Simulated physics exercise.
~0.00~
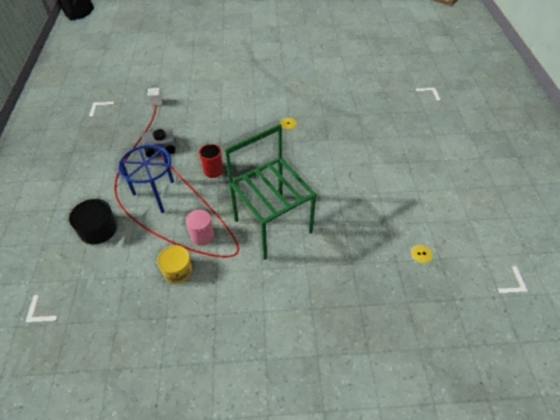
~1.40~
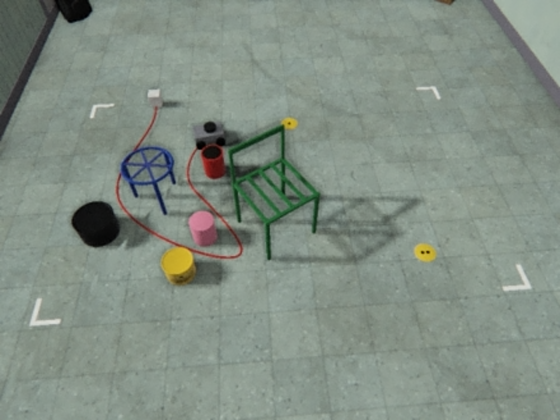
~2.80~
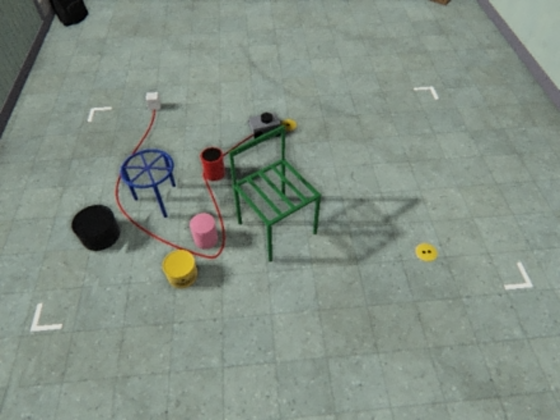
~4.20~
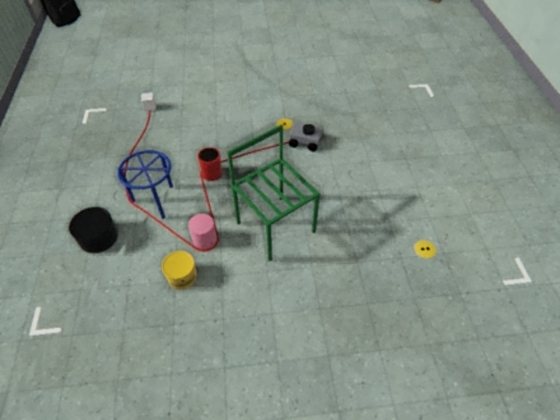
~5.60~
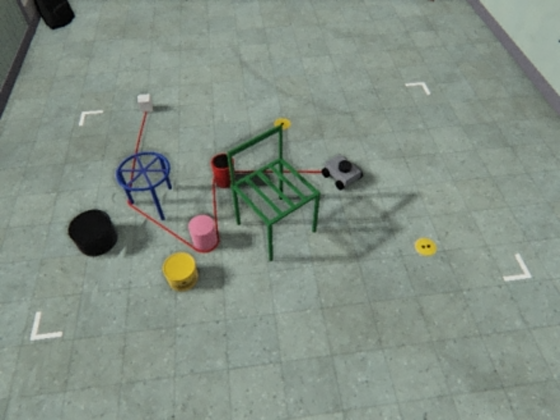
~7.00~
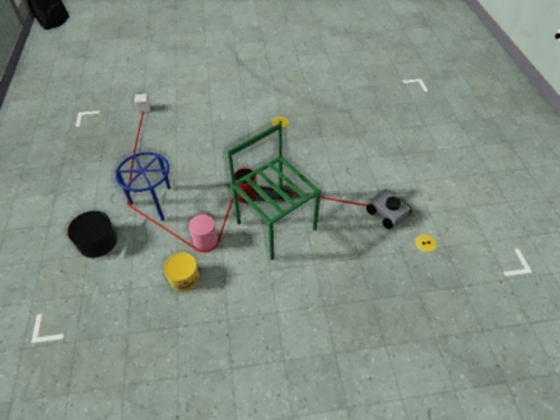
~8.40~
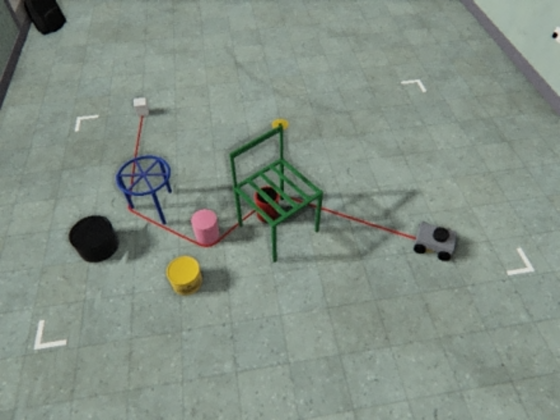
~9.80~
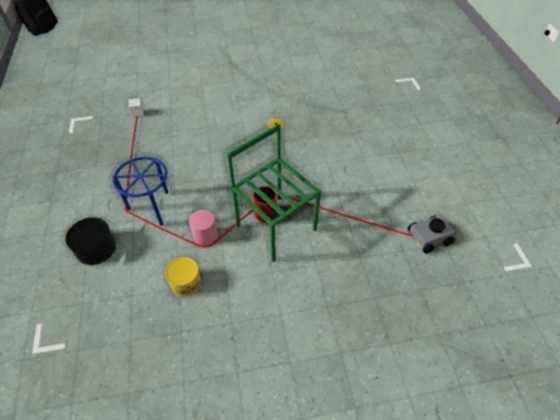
A small grey cart trailing a red lead drives right behind a green chair, then down and right past a yellow mark, drawing the lead taut around the pink tub and dragging the red pot beneath the chair, where it rests as the cart stops with the lead still attached.
